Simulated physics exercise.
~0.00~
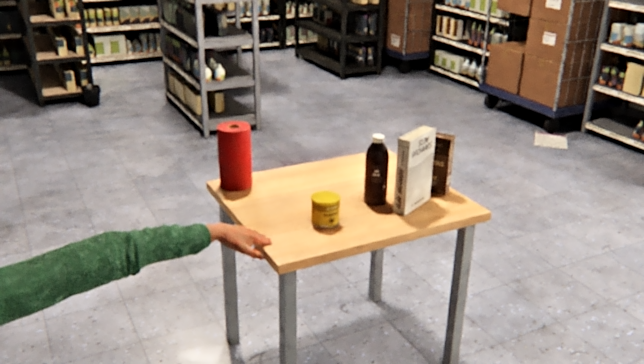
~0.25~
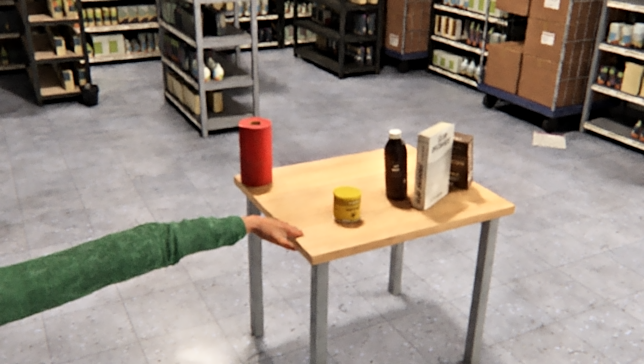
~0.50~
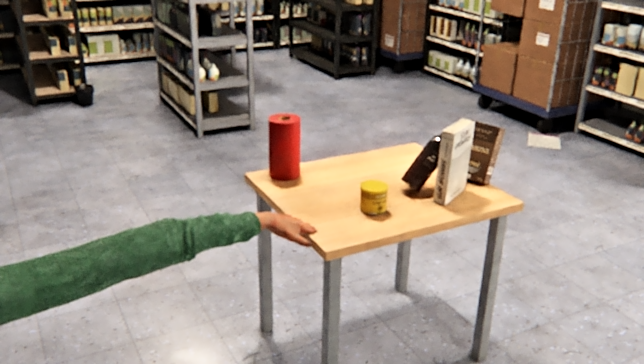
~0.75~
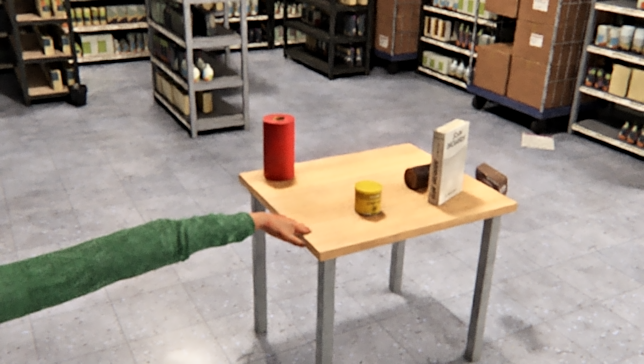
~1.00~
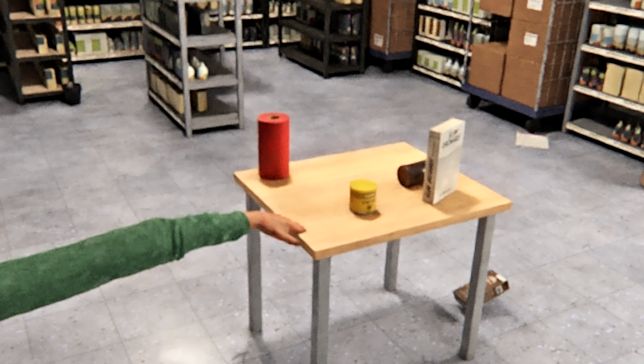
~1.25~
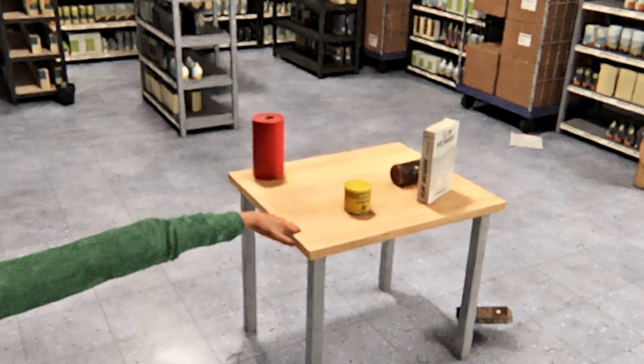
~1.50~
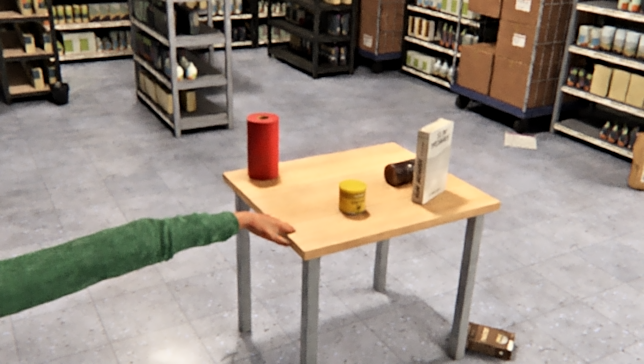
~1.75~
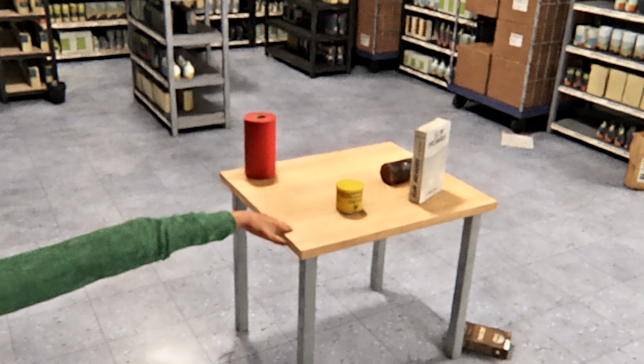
A green-sleeved arm shoved a light wooden table to the right, making the black bottle topple onto its side and the brown packet tip off the far edge to the floor, while the red roll, yellow tin and white book stayed on top.
